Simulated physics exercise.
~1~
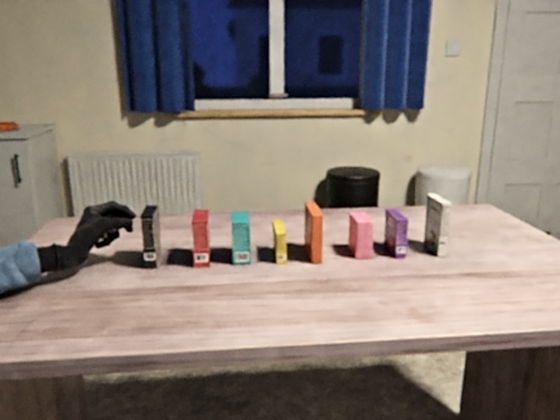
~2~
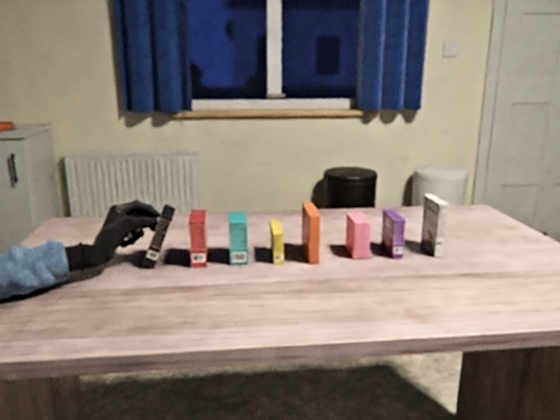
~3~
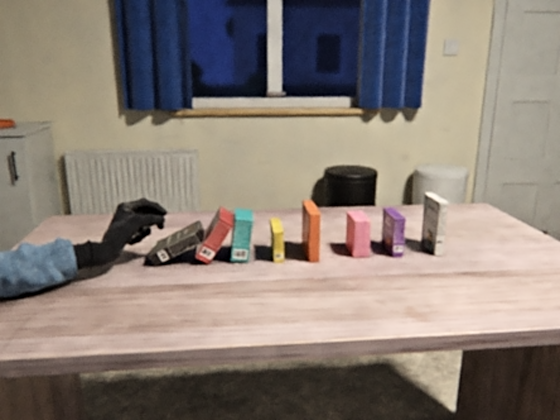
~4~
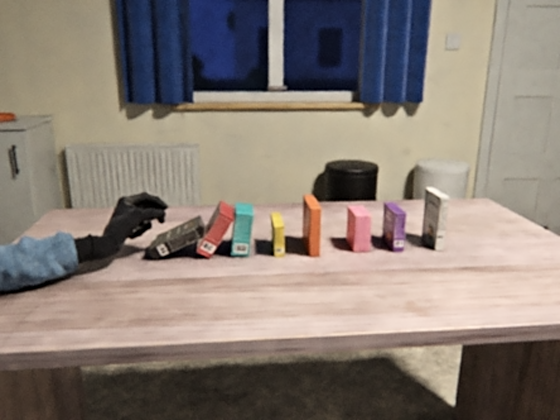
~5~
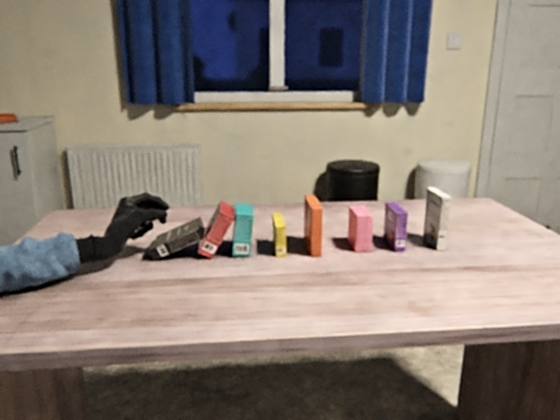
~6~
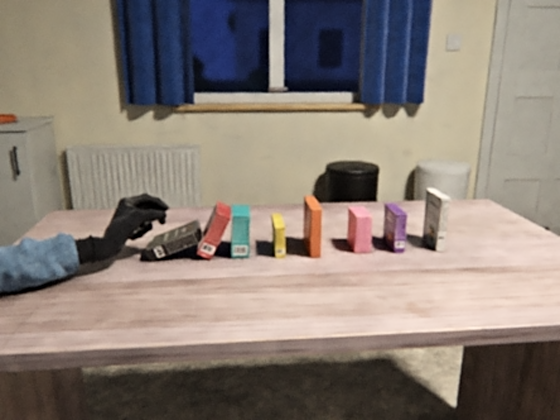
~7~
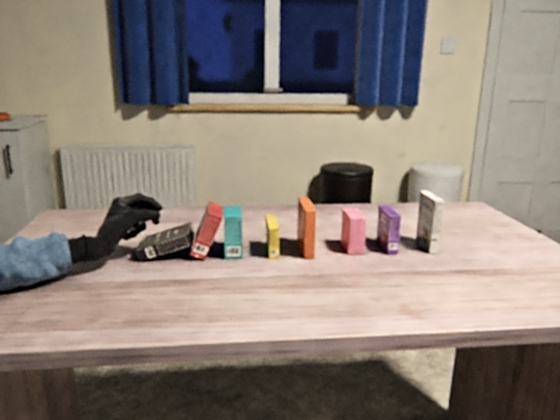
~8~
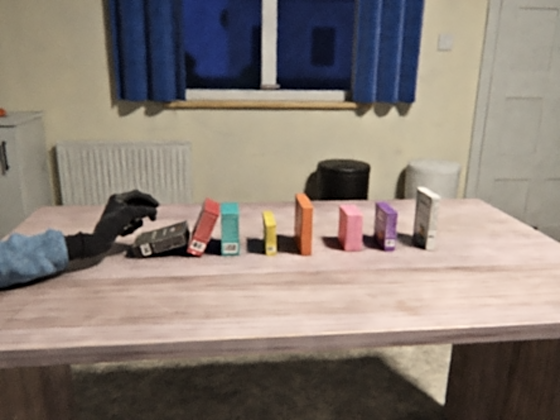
A black-gloved hand with a blue sleeve reaches in from the left over a pale wooden table, seen from the front in a room with blue curtains and a dark window. Eight upright packets stand in a row, black, red, turquoise, yellow, orange, pink, purple and white from left to right. The hand tips the black packet to the right, and it drops against the red one, which leans onto the turquoise packet. The hand then hovers nearby. At the end the black packet lies low, the red leans, and the others remain standing.
